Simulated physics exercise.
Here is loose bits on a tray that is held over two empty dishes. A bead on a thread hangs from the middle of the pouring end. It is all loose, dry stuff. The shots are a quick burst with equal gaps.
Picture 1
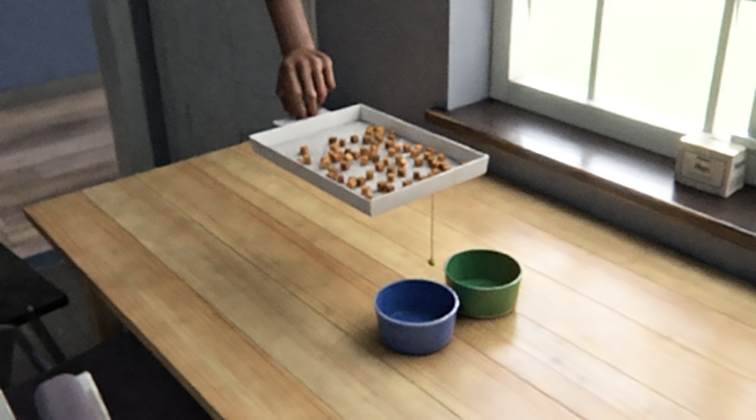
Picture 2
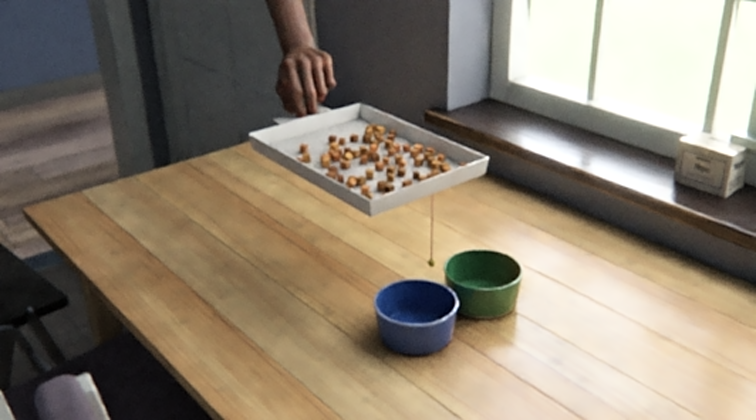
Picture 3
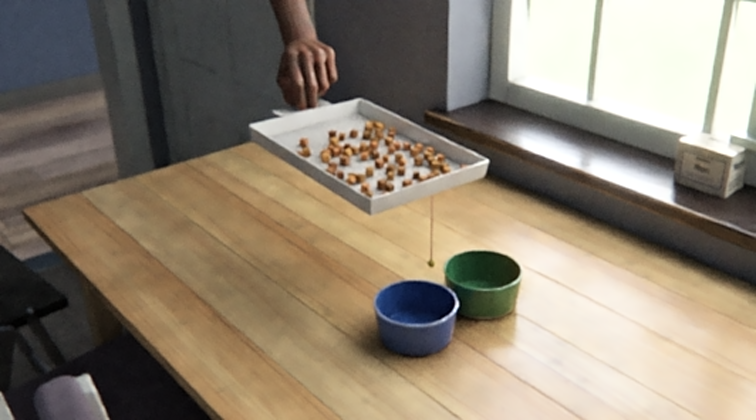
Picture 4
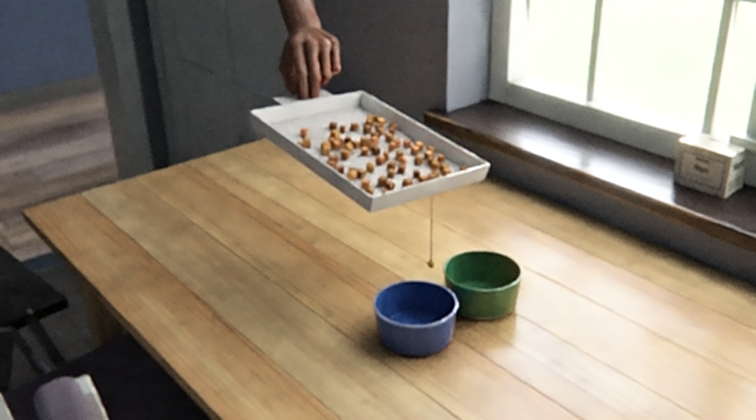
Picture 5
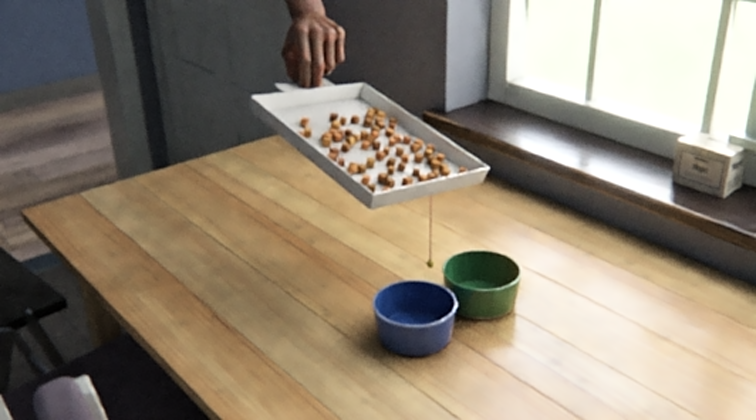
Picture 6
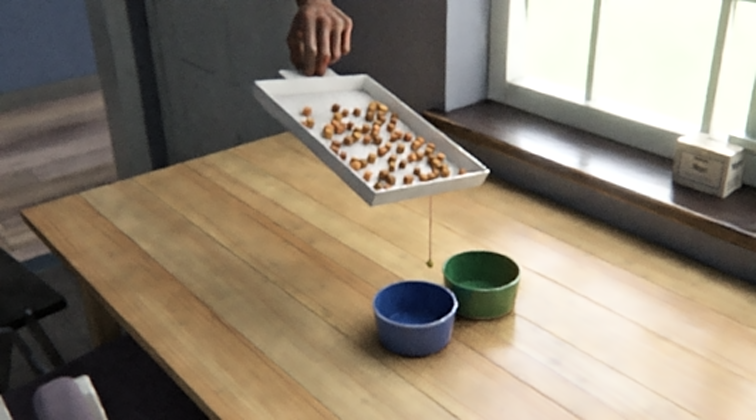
On a wooden table by a window, a hand tilting a white tray of small brown cubes above blue and green bowls.
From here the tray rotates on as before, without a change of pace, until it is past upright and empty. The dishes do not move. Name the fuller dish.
The right one ends fuller.
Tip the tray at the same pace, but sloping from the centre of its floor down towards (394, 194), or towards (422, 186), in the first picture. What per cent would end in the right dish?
First some 0, then 50 per cent.
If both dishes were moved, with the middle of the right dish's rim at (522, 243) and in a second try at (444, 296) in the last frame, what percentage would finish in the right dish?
Near 20 % and 0 %.
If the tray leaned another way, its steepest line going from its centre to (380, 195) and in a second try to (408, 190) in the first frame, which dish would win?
At the first place the left-hand dish, at the second the left one.
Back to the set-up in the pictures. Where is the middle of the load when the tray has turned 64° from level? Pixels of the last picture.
Roughly at (450, 164).
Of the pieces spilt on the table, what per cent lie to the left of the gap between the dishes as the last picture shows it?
About 20 per cent.
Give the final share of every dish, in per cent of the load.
The left dish has 0 per cent, the right dish has 50.
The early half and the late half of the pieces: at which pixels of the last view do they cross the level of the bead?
Around (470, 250) and then (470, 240).
Shortly afterwards, tray tipped steeply; the whole lot on the tray.
Next, tray tipped past a quarter turn; all but a few on the tray; only a few in the right dish; only a few outside both; only a few in the air.
Some moments later, tray tipped past a quarter turn; near half in the right dish; near half outside both.
In the end, tray tipped past a quarter turn; none at all in the left dish; near half in the right dish; near half outside both.
